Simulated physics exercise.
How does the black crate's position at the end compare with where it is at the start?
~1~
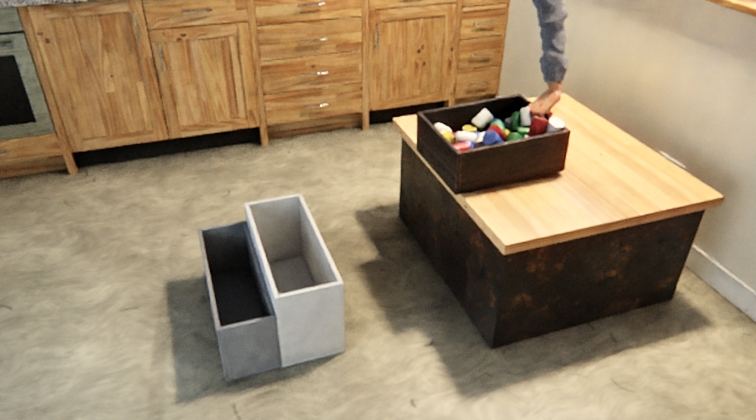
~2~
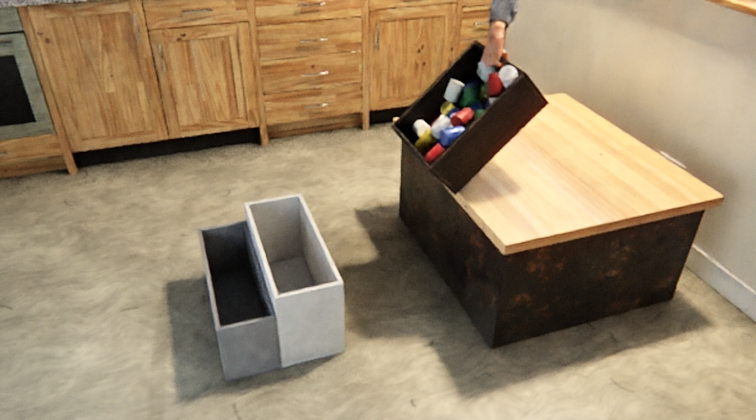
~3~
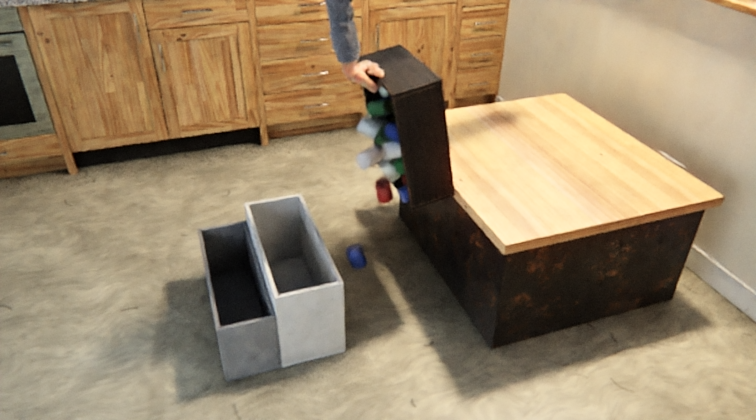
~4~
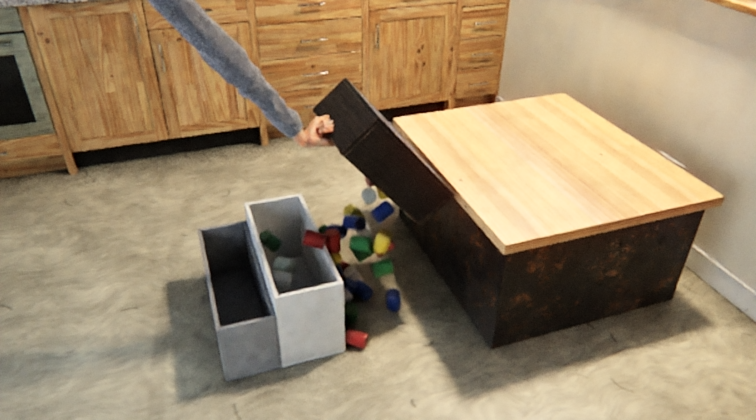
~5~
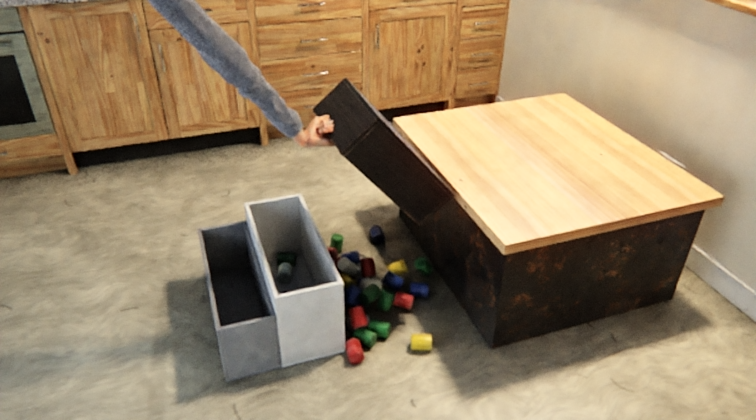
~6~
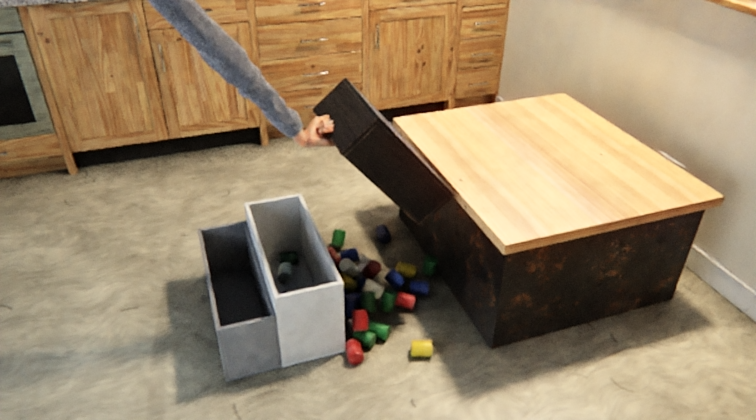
At the start the black crate sits upright on top of the bench, but by the end it has moved left and hangs tipped over the bench's left edge, slanting with its open side facing down.
